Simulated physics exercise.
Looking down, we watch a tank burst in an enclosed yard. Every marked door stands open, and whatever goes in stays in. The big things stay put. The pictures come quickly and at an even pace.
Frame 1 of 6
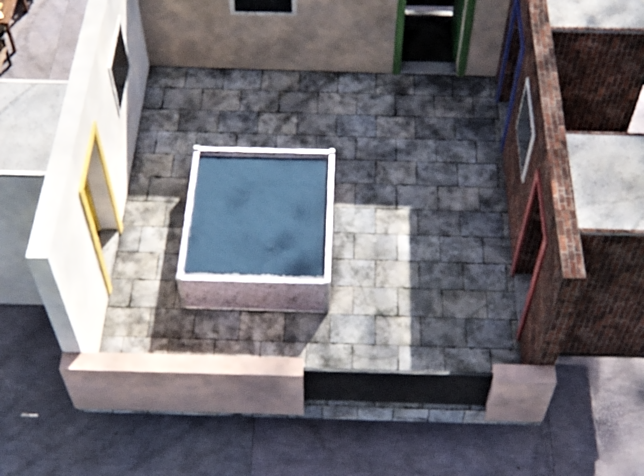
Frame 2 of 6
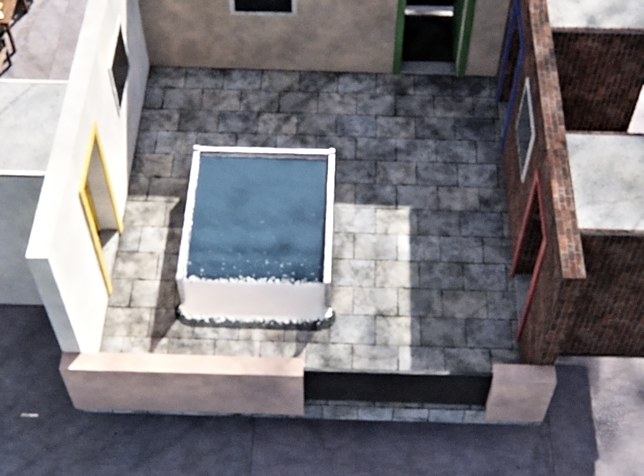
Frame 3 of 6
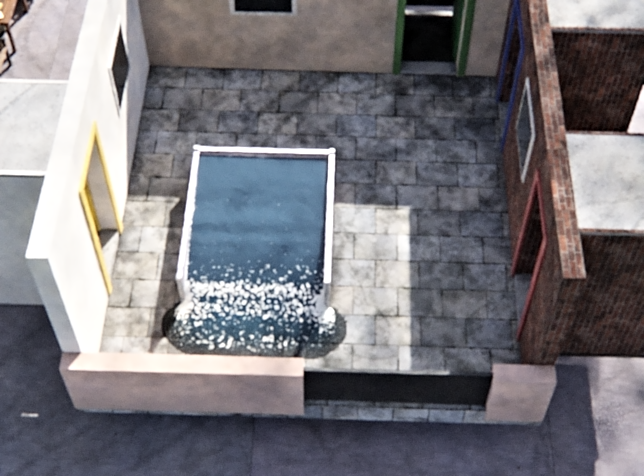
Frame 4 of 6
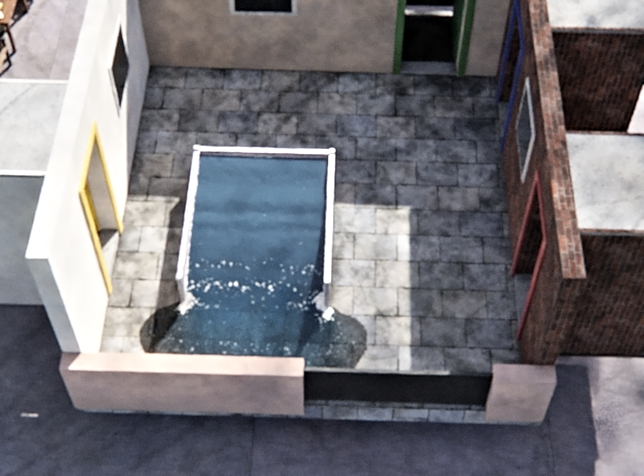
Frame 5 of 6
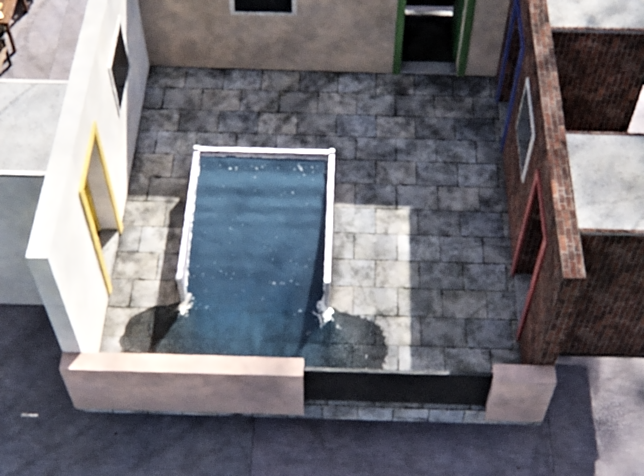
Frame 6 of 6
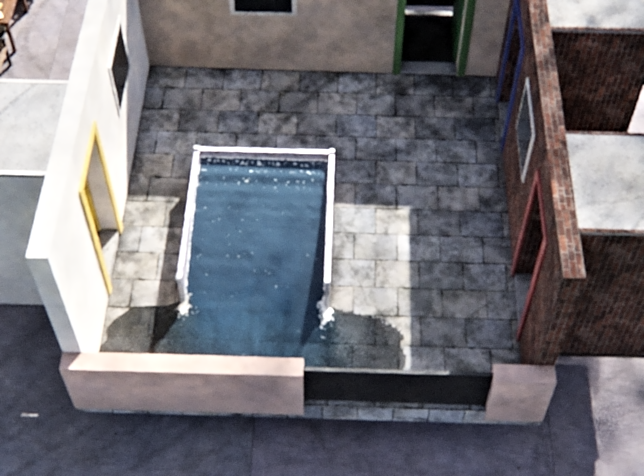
Water bursts from the near side of a white-rimmed tank, foaming onto the grey paving, then spreading left and right behind the low front wall as the level inside drops. The enclosed yard is seen from above by a still camera. A white wall with a yellow-framed doorway stands at left, a brick wall with a red-framed opening at right, and a green-framed doorway at the back.
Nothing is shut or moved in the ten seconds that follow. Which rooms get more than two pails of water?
One by one: Green door: Over two buckets; red door: Over two buckets; yellow door: At most two buckets; blue door: Over two buckets.
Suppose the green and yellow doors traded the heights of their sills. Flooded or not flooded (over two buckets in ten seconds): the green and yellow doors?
Then the green door falls below the mark, and the yellow door goes past the mark.
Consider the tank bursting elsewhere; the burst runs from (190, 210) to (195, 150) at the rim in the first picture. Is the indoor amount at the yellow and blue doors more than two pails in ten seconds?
Lab note: Yellow door above the mark, blue door above the mark.
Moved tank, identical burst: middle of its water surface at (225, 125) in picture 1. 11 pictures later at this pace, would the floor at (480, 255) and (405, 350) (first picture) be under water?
Spared, hit.
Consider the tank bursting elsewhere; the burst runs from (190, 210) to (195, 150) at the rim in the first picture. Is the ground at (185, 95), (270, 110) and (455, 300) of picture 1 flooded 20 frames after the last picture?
Following the listed order, the three come out reached by the spill, reached by the spill and not reached.
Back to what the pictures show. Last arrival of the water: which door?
It's the door marked green.
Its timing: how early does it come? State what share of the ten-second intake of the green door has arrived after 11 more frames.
By then roughly 0 percent of the ten-second total is in.
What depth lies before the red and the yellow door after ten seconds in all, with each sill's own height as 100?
The first is near 70 per cent, the second near 30 per cent.
A moment on, water covers 20 % of the floor; the green door not reached, the red door not reached, the yellow door not reached, the blue door not reached.
Next, water covers 35 % of the floor; the green door not reached, the red door wet at the sill, nothing in, the yellow door wet at the sill, nothing in, the blue door not reached.
Then, water covers 60 % of the floor; the green door not reached, the red door over two buckets in, the yellow door wet at the sill, nothing in, the blue door wet at the sill, nothing in.
Later, water covers 95 % of the floor; the green door over two buckets in, the red door over two buckets in, the yellow door wet at the sill, nothing in, the blue door wet at the sill, nothing in.
In the end, water covers 100 % of the floor; the green door far over two buckets in, the red door over two buckets in, the yellow door wet at the sill, nothing in, the blue door far over two buckets in.
